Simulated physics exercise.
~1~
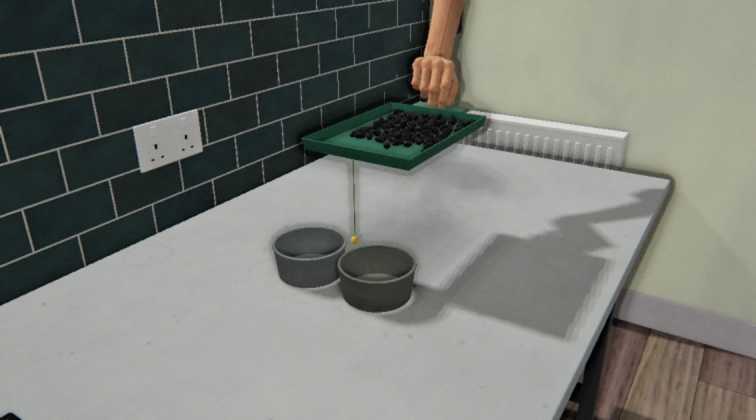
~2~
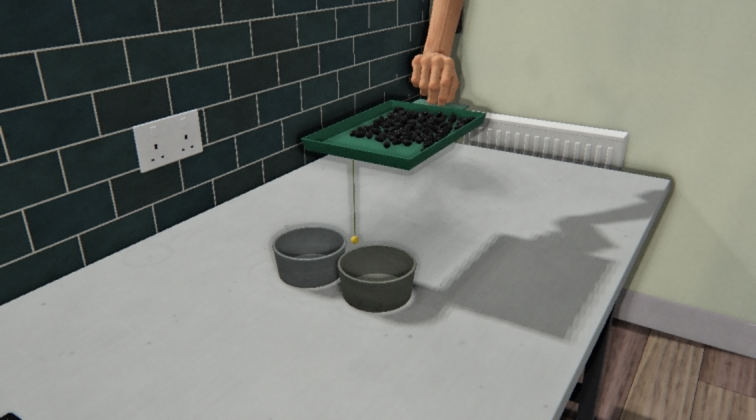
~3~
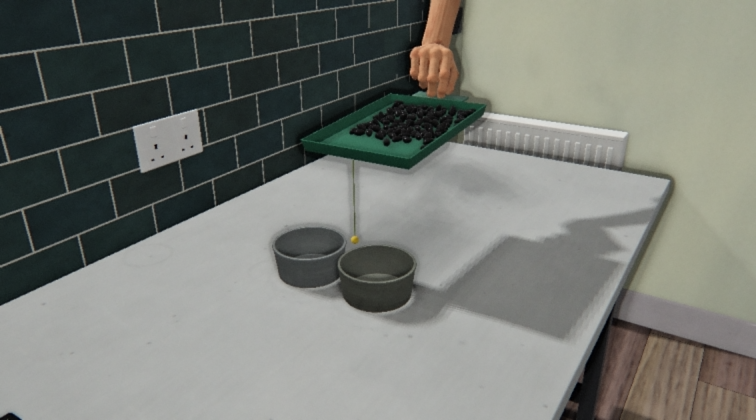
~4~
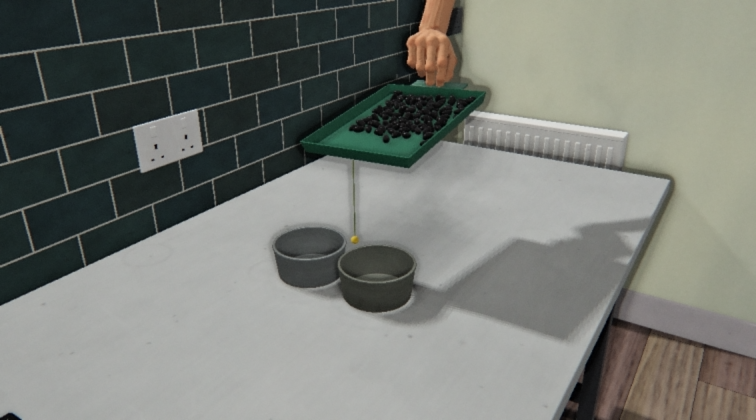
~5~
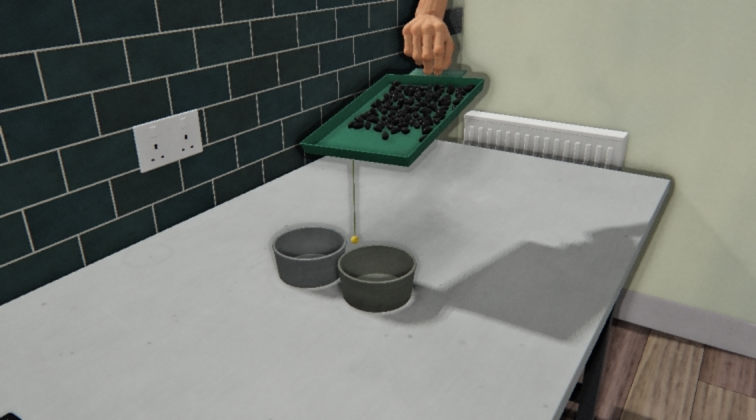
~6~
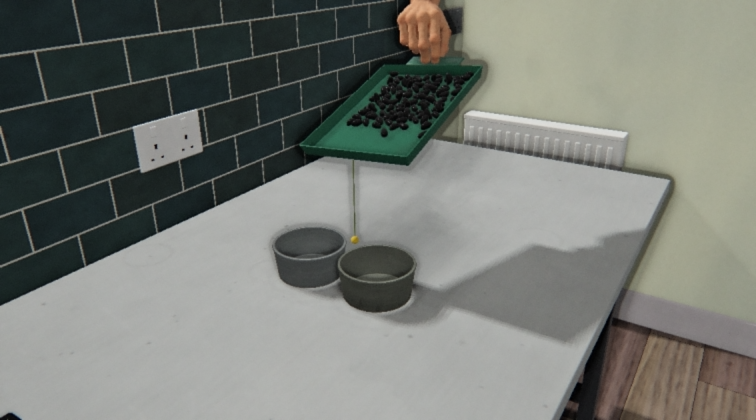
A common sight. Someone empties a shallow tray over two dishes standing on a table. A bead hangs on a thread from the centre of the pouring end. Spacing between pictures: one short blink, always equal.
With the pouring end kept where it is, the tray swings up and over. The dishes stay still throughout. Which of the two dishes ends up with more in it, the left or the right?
The left one.
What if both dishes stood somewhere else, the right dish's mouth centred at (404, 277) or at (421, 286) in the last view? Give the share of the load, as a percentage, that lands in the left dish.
50 %, 30 %.
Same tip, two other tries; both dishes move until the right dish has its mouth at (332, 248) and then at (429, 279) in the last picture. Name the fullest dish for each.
The dish to the right at the first, the dish to the left at the second.
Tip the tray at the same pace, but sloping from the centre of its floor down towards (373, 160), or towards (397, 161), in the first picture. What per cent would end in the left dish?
About 0 % and 0 %.
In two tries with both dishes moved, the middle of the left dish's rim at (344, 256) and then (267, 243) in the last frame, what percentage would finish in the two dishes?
About 40 per cent, then about 70 per cent.
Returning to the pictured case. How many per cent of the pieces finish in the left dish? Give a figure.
I'd put that share near 60 per cent.
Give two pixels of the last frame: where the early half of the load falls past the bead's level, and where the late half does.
It passes near (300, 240) first and then near (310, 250).
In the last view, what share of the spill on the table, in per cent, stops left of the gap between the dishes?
Close to 90 %.
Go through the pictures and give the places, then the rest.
The first frame shows corners of the pouring end near (305, 138) and (409, 158), level; middle of the load near (409, 129), black beans; left dish near (287, 269); right dish near (356, 292); bead on its thread near (355, 240).
The second frame shows corners of the pouring end near (305, 138) and (409, 158), level; middle of the load near (409, 127).
The third frame shows corners of the pouring end near (305, 139) and (408, 157), tipped barely, lowest at the left corner; middle of the load near (409, 123).
The fourth frame shows corners of the pouring end near (304, 141) and (407, 156), tipped a little, lowest at the left corner; middle of the load near (408, 116).
The fifth frame shows corners of the pouring end near (304, 142) and (406, 155), tipped a little, lowest at the left corner; middle of the load near (407, 108).
The sixth frame shows corners of the pouring end near (303, 144) and (405, 155), tipped clearly, lowest at the left corner; middle of the load near (405, 101); left dish near (287, 269); right dish near (356, 292).
Shortly afterwards, tray tipped steeply; all but a few on the tray; only a few in the air.
Next, tray tipped right over; the bulk on the tray; only a few in the right dish; a little in the left dish; only a few outside both; a little in the air.
Some moments later, tray tipped past a quarter turn; a little in the right dish; near two thirds in the left dish; near a third outside both.
In the end, tray tipped past a quarter turn; a little in the right dish; near two thirds in the left dish; near a third outside both.
